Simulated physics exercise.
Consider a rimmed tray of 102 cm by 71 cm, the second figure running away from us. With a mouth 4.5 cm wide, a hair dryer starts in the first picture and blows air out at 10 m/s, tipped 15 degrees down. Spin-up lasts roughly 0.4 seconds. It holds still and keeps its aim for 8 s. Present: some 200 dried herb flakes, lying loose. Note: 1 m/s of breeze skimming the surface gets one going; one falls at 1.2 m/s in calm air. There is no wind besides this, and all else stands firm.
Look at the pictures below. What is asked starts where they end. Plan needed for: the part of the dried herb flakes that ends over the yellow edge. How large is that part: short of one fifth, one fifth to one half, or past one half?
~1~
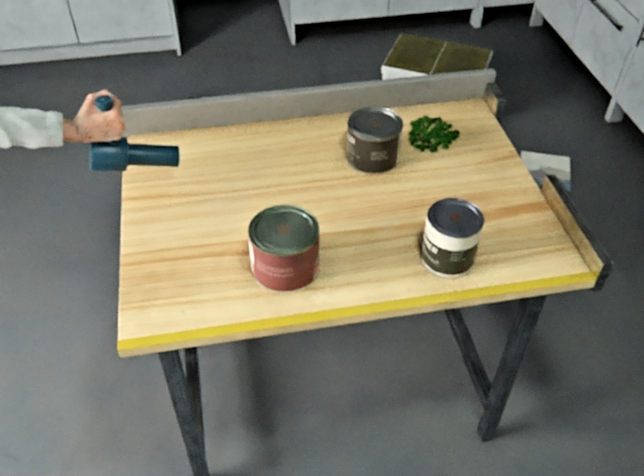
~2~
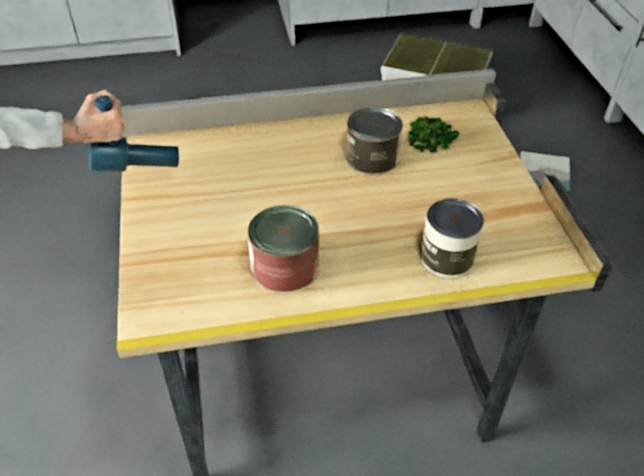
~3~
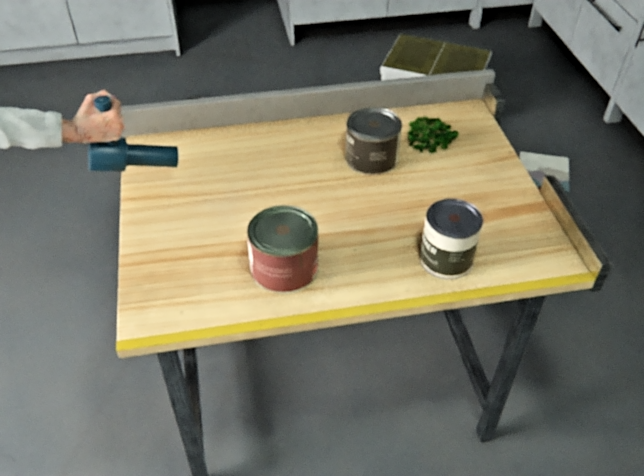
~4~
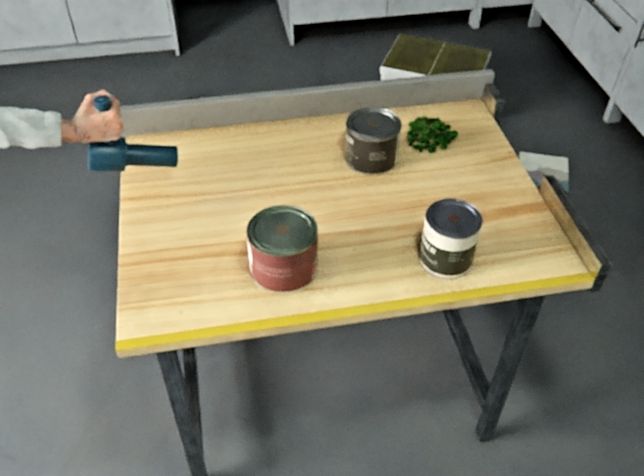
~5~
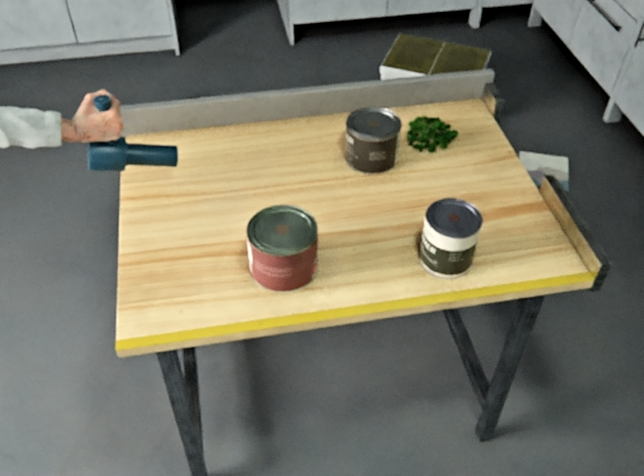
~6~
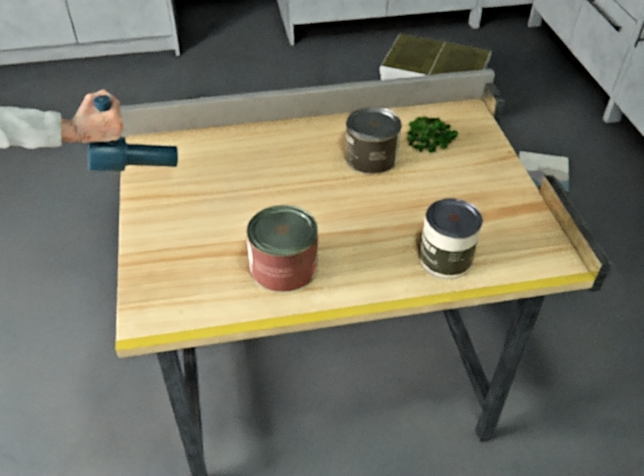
Over four fifths fail to get there.
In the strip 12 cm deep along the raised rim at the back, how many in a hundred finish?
Roughly 2 per cent.
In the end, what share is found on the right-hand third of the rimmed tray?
Some 60 per cent.
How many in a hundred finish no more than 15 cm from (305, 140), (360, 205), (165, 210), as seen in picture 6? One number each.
Estimates in listed order: 0 %; 0 %; 0 %.
Then, 1.2 s after the last picture the count stands so, 0 % are over the yellow edge; the middle of those still in play is near (442, 137).
Then, 2.2 s after the last picture the count stands so, 0 % are over the yellow edge; the middle of those still in play is near (442, 136).
Then, 4.0 s after the last picture the count stands so, 0 % are over the yellow edge; the middle of those still in play is near (442, 136).
Then, 7.6 s after the last picture, at the end, 0 % are over the yellow edge; the middle of those still in play is near (442, 136).
